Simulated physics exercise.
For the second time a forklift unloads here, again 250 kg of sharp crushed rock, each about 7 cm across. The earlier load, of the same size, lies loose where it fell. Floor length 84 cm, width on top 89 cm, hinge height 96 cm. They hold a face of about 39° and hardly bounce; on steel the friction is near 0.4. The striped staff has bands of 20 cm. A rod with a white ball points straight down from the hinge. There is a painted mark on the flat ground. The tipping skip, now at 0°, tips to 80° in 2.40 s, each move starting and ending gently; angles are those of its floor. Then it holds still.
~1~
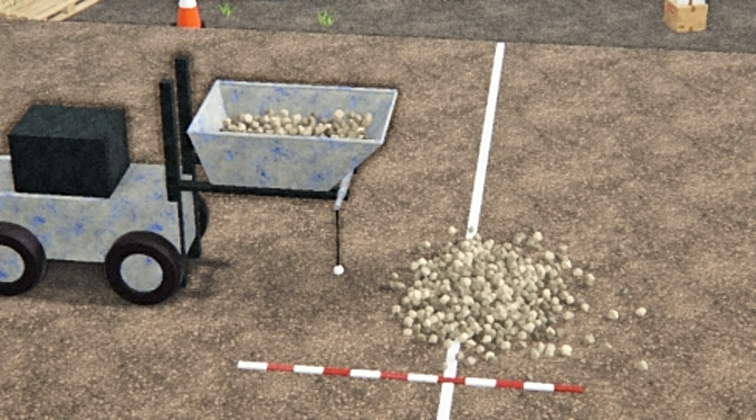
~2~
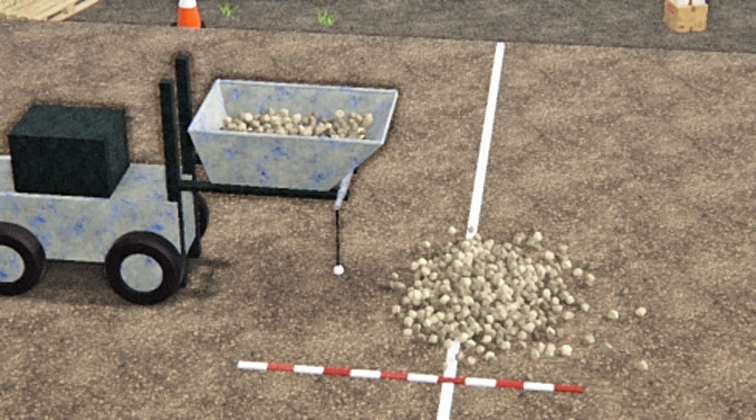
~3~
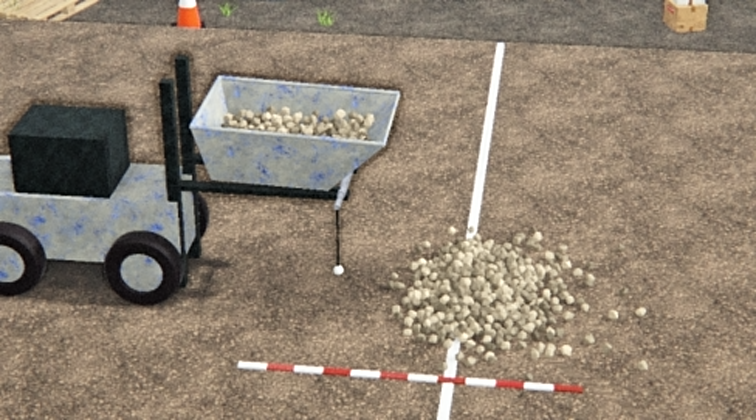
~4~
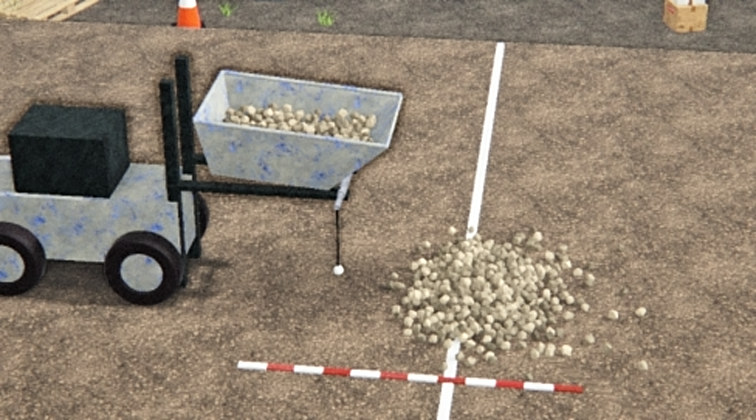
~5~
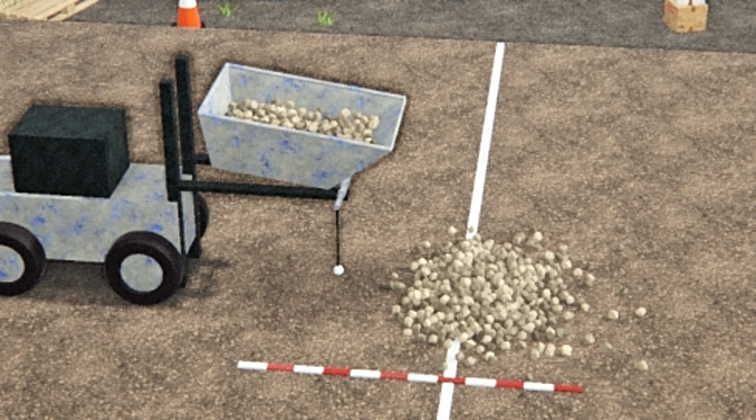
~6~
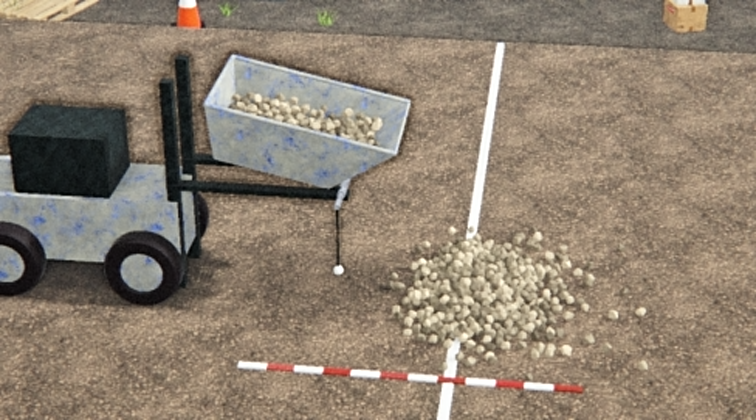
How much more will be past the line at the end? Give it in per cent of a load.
Close to 72 parts in a hundred.
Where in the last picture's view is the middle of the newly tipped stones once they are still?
Around (483, 277).
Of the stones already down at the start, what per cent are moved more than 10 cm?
About 10 per cent.
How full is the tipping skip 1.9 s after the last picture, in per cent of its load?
Roughly 30 per cent is still inside.
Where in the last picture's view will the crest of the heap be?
Around (467, 256).
Then, 1.2 s after the last picture the floor is at 68°; in per cent of one load, 100 in the tipping skip, 35 short of the line, 65 past the line; the foremost stones are at (616, 302).
Then, 1.9 s after the last picture the floor is at 80°; in per cent of one load, 32 in the tipping skip, 66 short of the line, 102 past the line; the foremost stones are at (616, 302).
Then, 2.2 s after the last picture the floor is at 80°; in per cent of one load, 6 in the tipping skip, 65 short of the line, 129 past the line; the foremost stones are at (617, 304).
Then, 4.7 s after the last picture the floor is at 80°; in per cent of one load, 0 in the tipping skip, 63 short of the line, 137 past the line; the foremost stones are at (625, 304). Net gain past the line, 72.
